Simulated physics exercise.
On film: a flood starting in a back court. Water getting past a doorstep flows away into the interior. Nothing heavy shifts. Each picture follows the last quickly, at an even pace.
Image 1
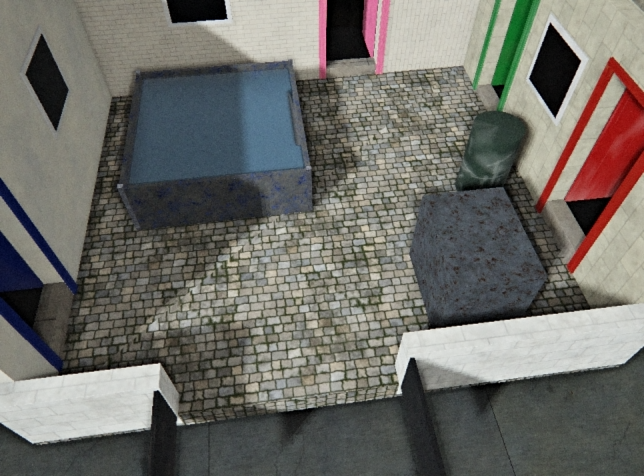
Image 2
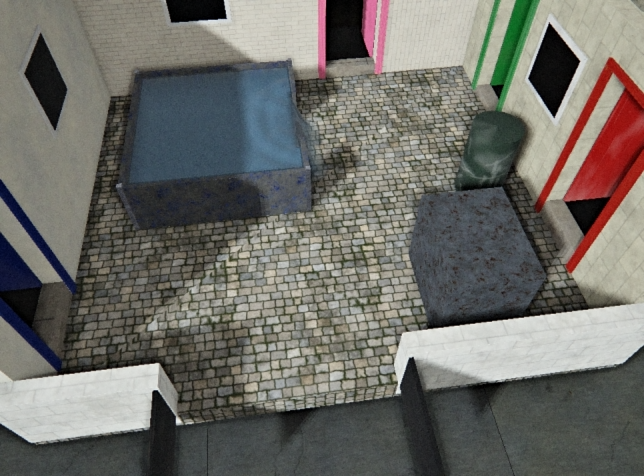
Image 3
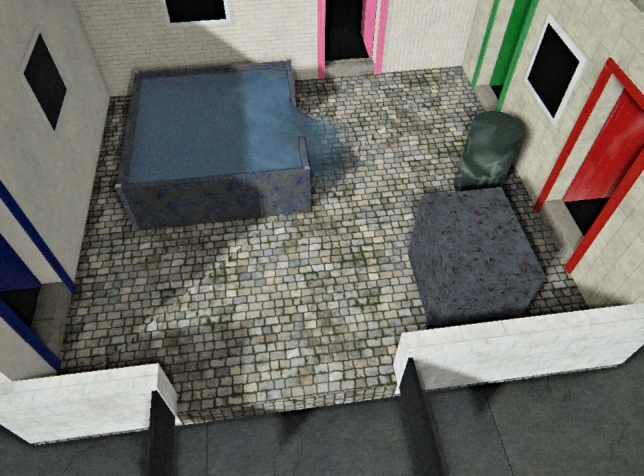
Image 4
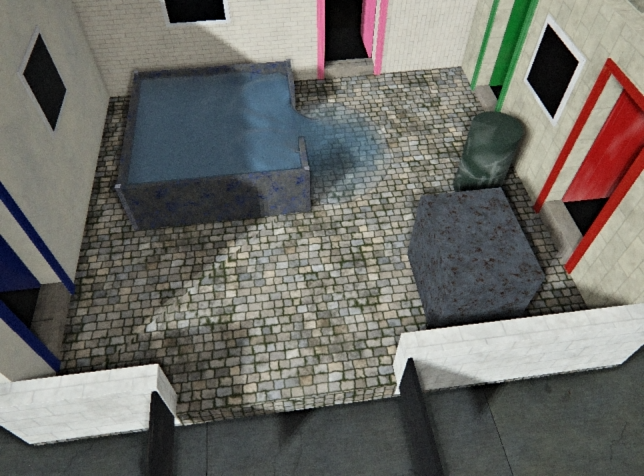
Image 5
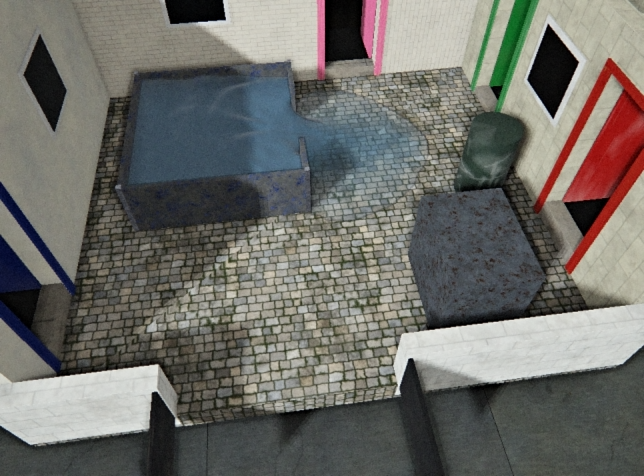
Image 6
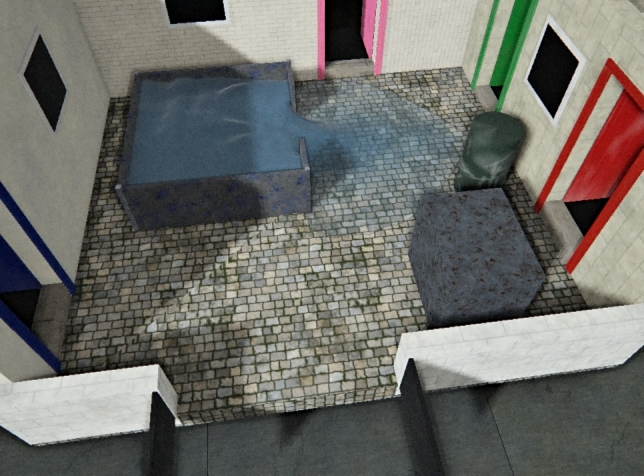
Water in a big stone tank broke out through a gap in its right side, then fanned out across the cobbled courtyard toward the right, spreading thinly past the pink doorway and near the green barrel.
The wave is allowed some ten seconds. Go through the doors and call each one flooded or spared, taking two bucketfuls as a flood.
Blue door: Spared, pink door: Spared, red door: Spared, green door: Flooded.
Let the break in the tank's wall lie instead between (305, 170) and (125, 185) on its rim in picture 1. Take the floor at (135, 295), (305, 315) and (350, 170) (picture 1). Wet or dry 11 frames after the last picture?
Submerged, submerged, unwetted.
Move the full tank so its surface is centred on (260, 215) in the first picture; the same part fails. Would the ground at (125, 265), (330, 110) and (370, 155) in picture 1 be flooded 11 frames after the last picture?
Spot one is not touched, spot two is not touched, spot three is not touched.
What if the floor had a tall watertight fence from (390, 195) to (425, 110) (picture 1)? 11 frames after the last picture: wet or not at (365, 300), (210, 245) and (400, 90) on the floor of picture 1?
Results in sequence: Swamped / bone-dry / swamped.
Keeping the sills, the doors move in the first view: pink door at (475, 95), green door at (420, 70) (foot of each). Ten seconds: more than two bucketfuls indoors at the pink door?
Answer: Pink crosses the line.
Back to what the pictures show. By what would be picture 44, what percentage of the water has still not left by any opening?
About 90 per cent.
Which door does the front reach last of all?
Looks like the one in blue.
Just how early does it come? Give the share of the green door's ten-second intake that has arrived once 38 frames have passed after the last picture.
It works out at roughly 90 percent of the ten-second total.
A moment on, water covers 35 % of the floor; the blue door not reached, the pink door wet at the sill, nothing in, the red door not reached, the green door over two buckets in.
Next, water covers 45 % of the floor; the blue door not reached, the pink door wet at the sill, nothing in, the red door wet at the sill, nothing in, the green door far over two buckets in.
Then, water covers 50 % of the floor; the blue door not reached, the pink door wet at the sill, nothing in, the red door wet at the sill, nothing in, the green door far over two buckets in.
Later, water covers 85 % of the floor; the blue door wet at the sill, nothing in, the pink door wet at the sill, nothing in, the red door under two buckets in, the green door far over two buckets in.
In the end, water covers 95 % of the floor; the blue door wet at the sill, nothing in, the pink door wet at the sill, nothing in, the red door under two buckets in, the green door far over two buckets in.
